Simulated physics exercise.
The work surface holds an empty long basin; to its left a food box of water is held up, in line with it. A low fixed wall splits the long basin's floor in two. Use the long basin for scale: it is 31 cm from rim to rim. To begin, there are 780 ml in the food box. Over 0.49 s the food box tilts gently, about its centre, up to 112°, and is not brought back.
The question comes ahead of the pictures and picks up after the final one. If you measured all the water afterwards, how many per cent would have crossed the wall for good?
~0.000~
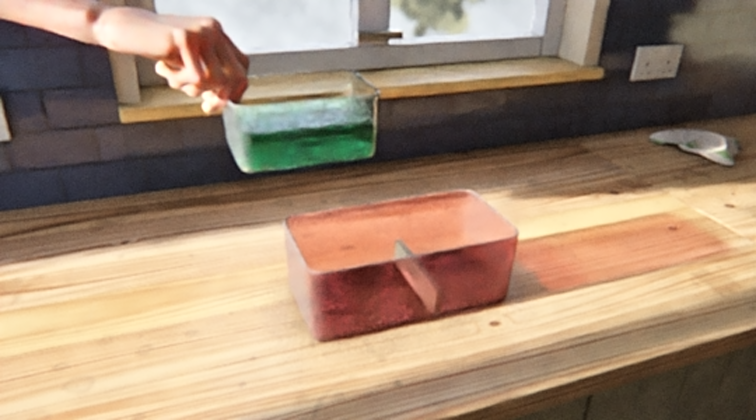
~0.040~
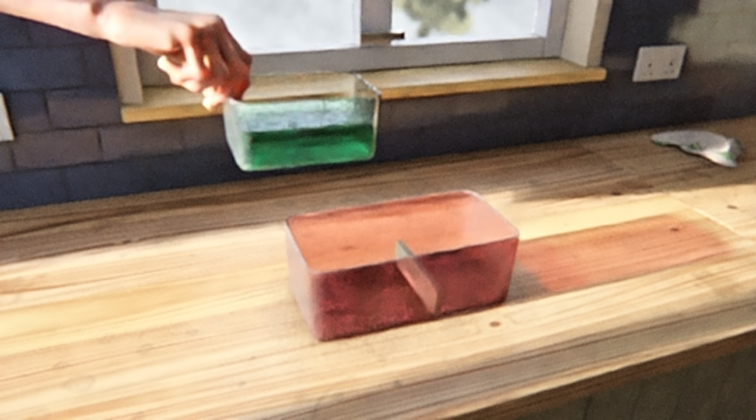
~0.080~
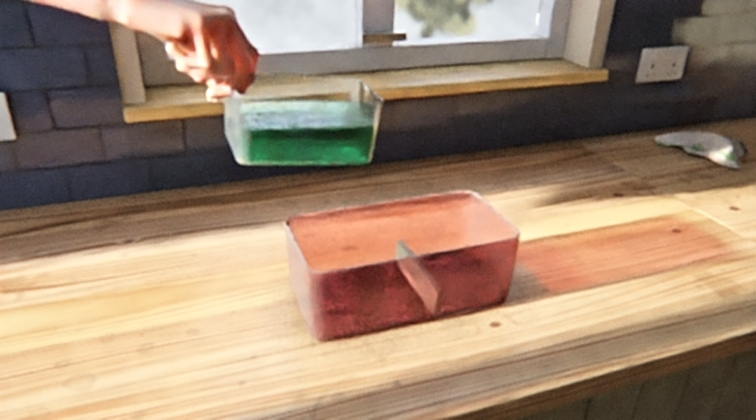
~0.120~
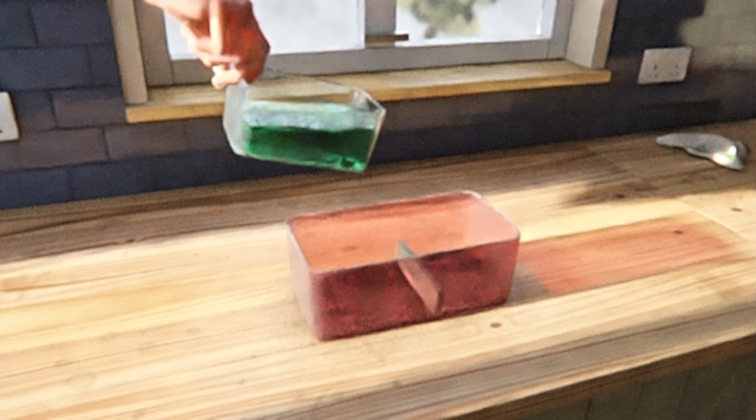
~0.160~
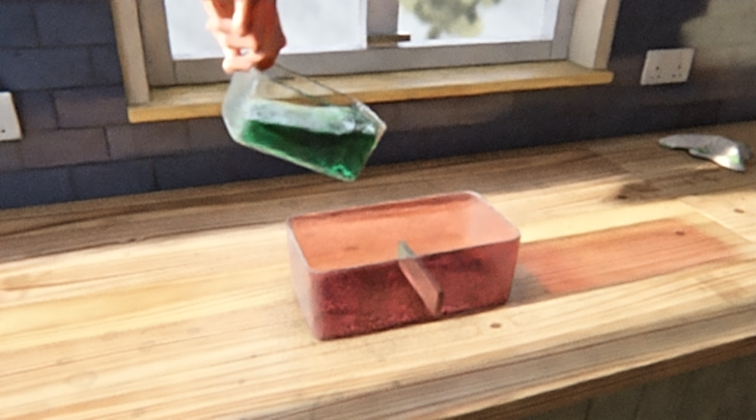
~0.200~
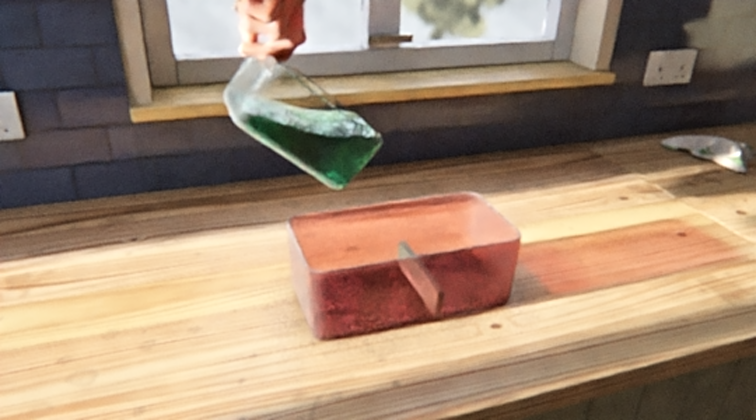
Around 19 per cent would have crossed.
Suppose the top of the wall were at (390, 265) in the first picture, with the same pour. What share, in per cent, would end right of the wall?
In that case, some 40 percent.
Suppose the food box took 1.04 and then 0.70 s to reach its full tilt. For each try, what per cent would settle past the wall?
15 and 10 %.
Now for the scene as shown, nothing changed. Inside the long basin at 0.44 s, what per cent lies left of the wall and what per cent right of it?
I'd say some 32 on the left and some 0 on the right.
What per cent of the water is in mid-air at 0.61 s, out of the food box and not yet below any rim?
22 per cent, roughly.
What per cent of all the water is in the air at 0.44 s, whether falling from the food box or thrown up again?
58 per cent.
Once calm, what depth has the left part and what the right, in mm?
Some 20 mm on the left and 8 mm on the right.
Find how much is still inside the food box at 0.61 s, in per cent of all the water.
I'd say some 3 per cent remains.
Then, 0.44 s in, the tilt is 109° and 12 per cent is still to pour, 31 is left of the wall and 0 right of it.
Then, 0.61 s in, the tilt is 112° and 3 per cent is still to pour, 71 is left of the wall and 2 right of it.
Then, 0.79 s in, the tilt is 112° and 0 per cent is still to pour, 66 is left of the wall and 17 right of it.
Then, 0.99 s in, the tilt is 112° and 0 per cent is still to pour, 69 is left of the wall and 19 right of it.
Finally, 69 per cent lies left of the wall, 19 right of it and 12 outside.
